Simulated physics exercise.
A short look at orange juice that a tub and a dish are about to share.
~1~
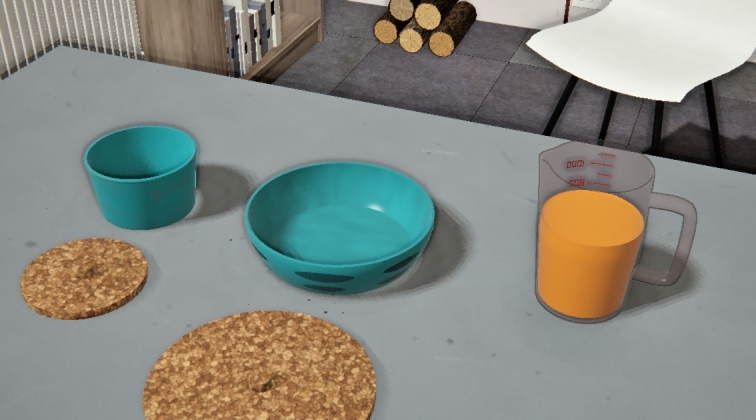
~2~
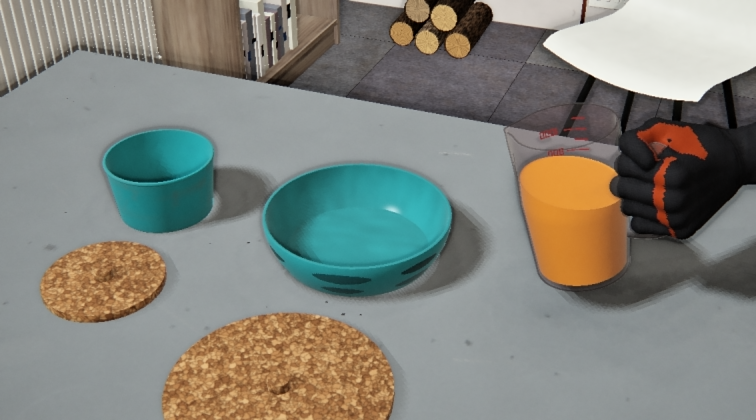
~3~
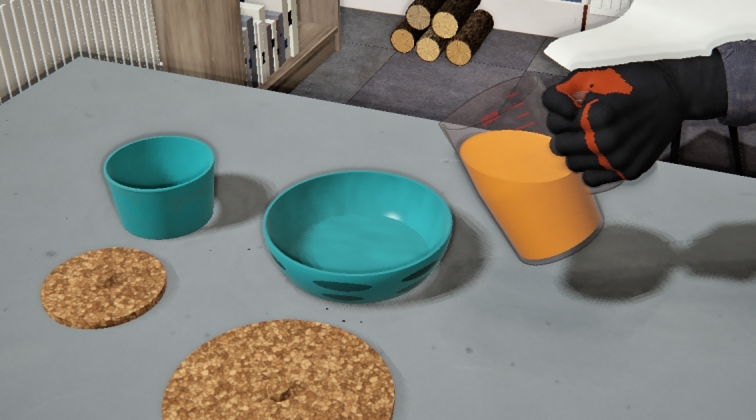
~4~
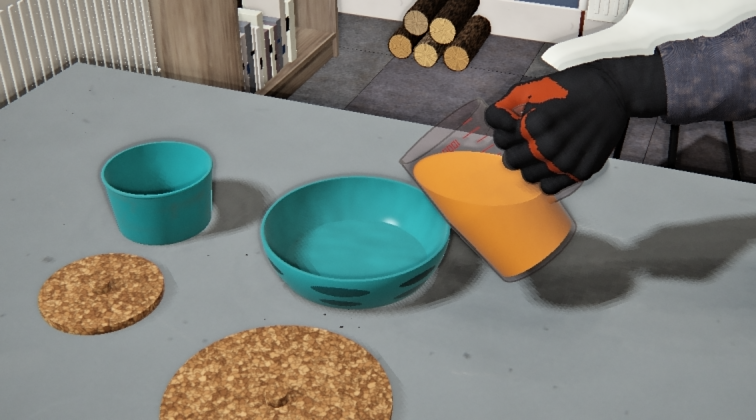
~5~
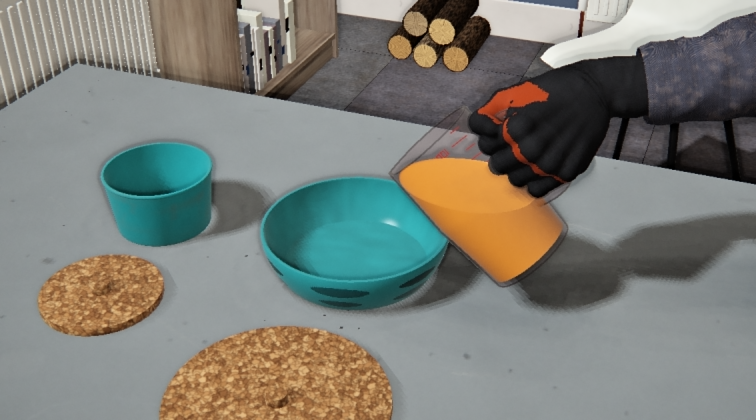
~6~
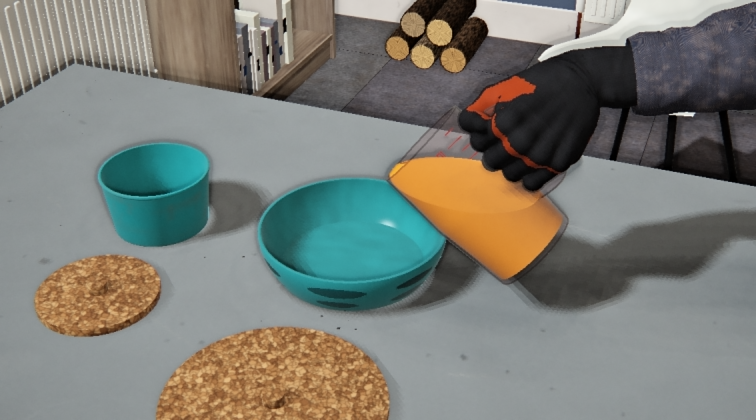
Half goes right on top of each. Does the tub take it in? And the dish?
The tub is going to gather it; the dish is going to gather it.
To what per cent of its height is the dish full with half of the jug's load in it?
It stands at around 30 percent.
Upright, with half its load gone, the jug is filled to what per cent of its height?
Estimate: Around 30 per cent of the height.
A moment on, the orange juice goes into the dish.
Further on, the orange juice goes into the tub.
When it is over, the dish has its share inside; the tub has its share inside.
